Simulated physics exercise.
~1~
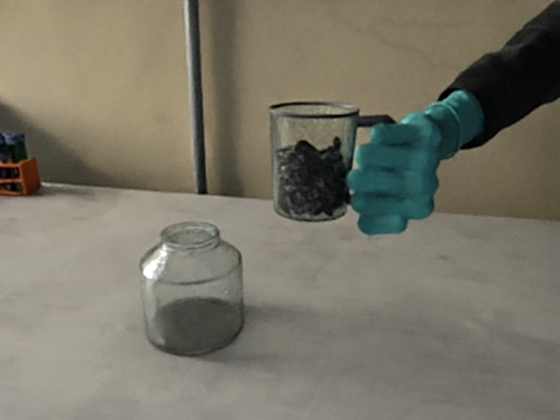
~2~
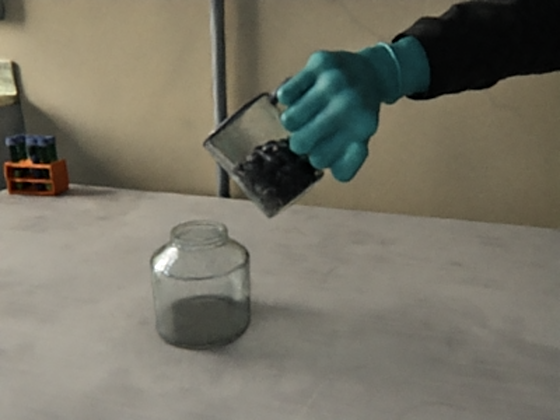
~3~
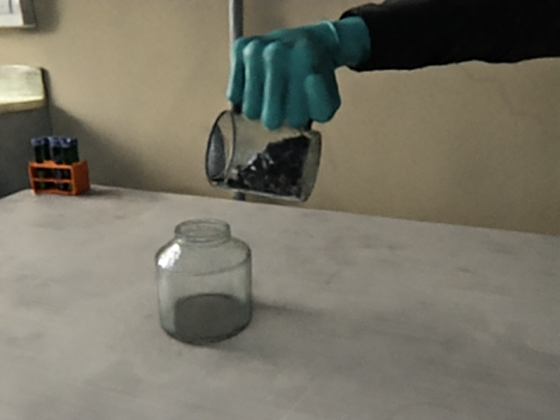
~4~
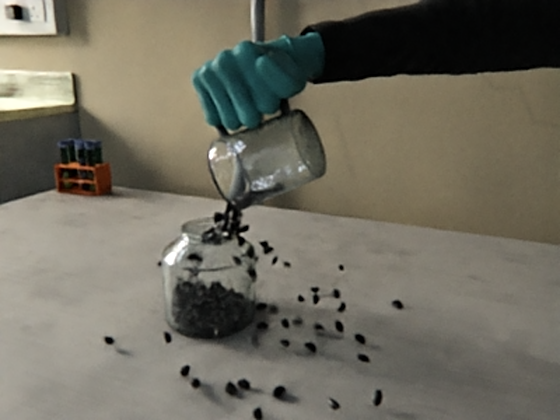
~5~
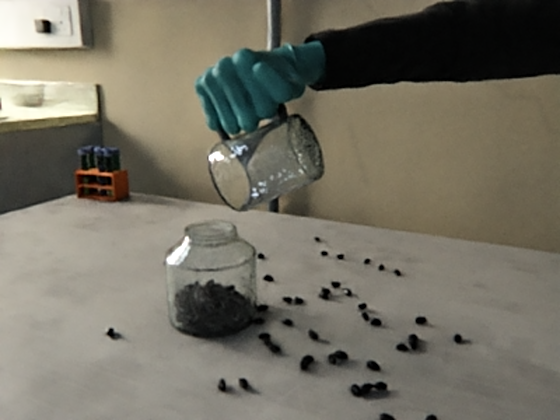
A hand in a teal glove, its arm in a black sleeve, holds a clear glass cup of black beans above a pale grey table, seen from slightly above. An open glass jar stands below to the left, with a beige wall and an orange rack of dark tubes behind. As the view drifts sideways, the hand moves left over the jar and tips the cup onto its side. Tilted further, the cup pours its beans, many dropping into the jar while others scatter across the table. Finally the tilted cup looks empty, most beans lie in the jar, and the rest are strewn around it, mainly to the right.
